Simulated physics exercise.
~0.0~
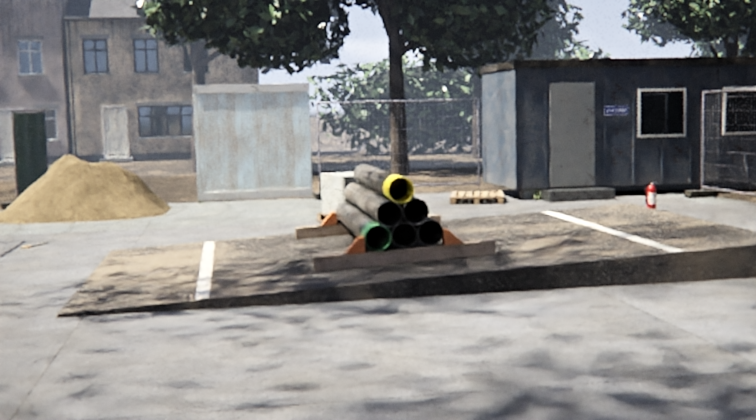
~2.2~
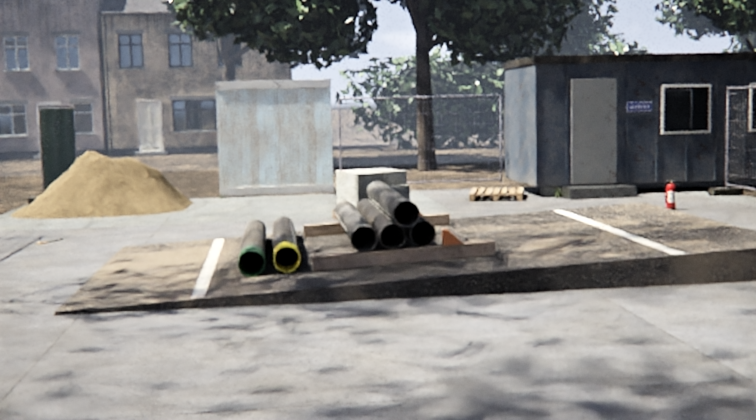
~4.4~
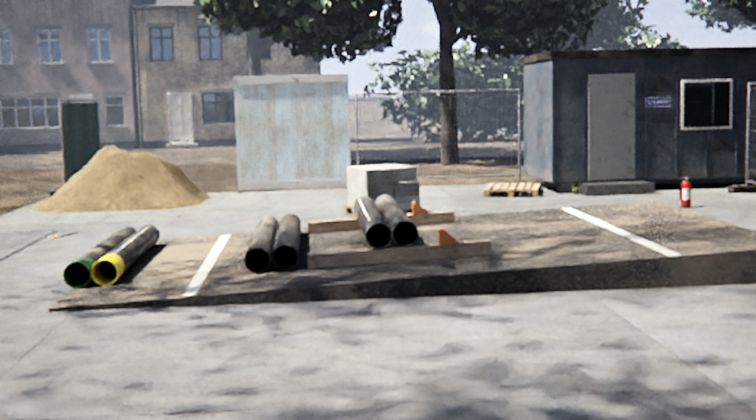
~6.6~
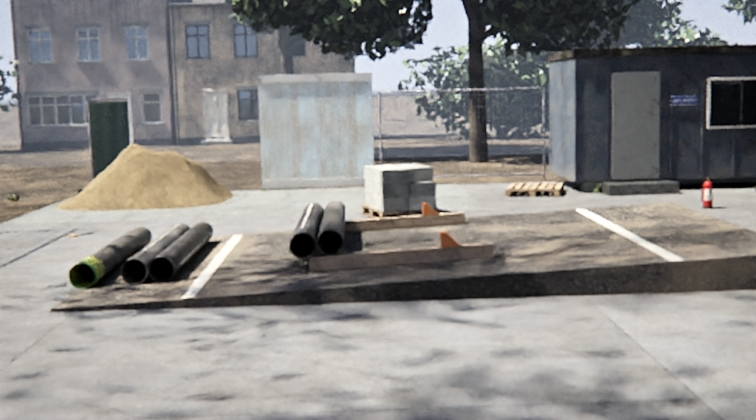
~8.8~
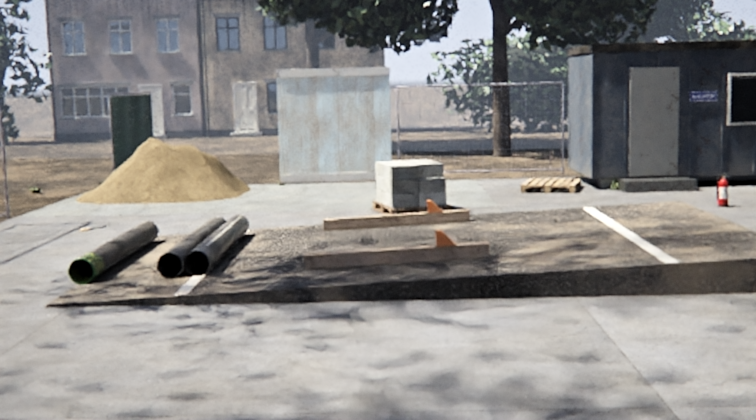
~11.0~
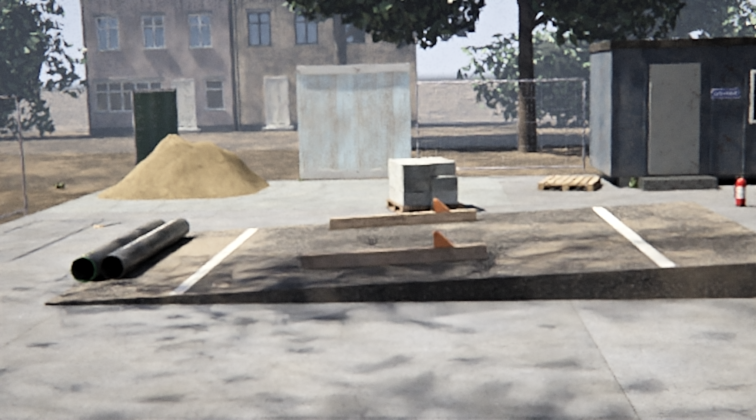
Dark hollow pipes stacked on wooden bearers in a paved yard spill leftward down a gentle slope, the green- and yellow-ended ones leading across the left white line. The others follow until the bearers are empty, and pipes lie beyond the line near a sand heap.
